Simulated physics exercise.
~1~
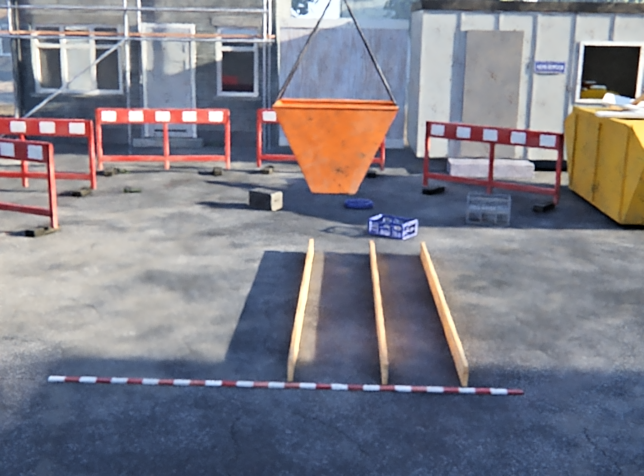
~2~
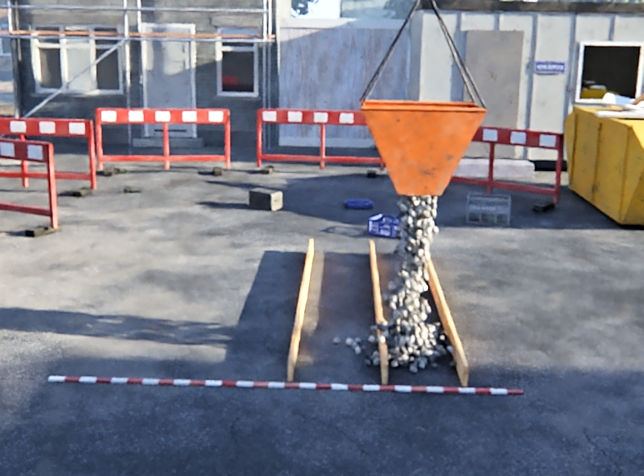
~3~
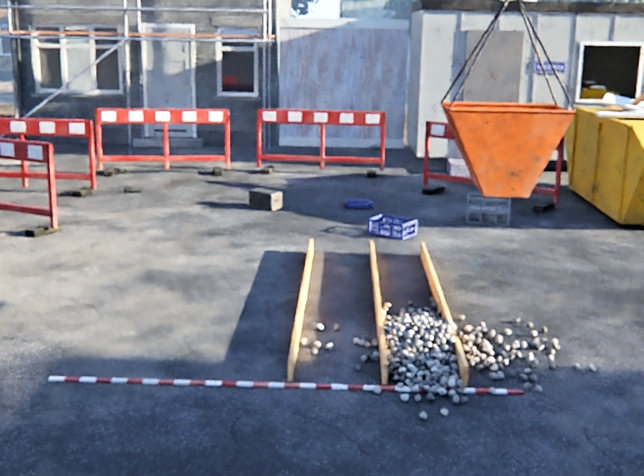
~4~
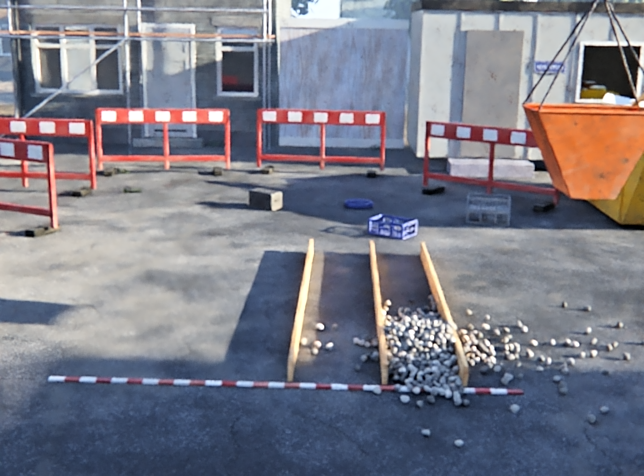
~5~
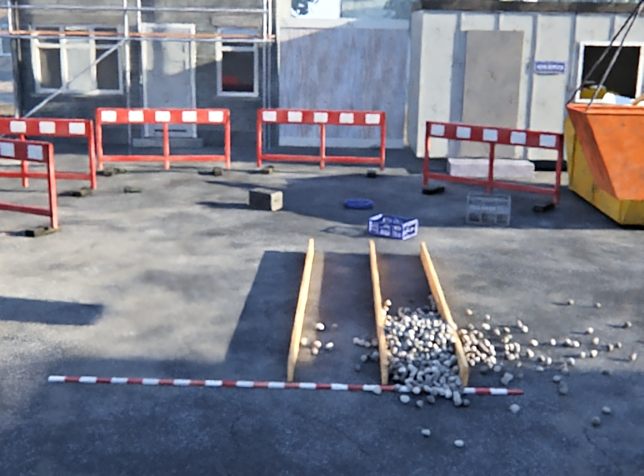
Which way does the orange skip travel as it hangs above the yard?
The orange skip travels to the right, ending up in front of the yellow container.
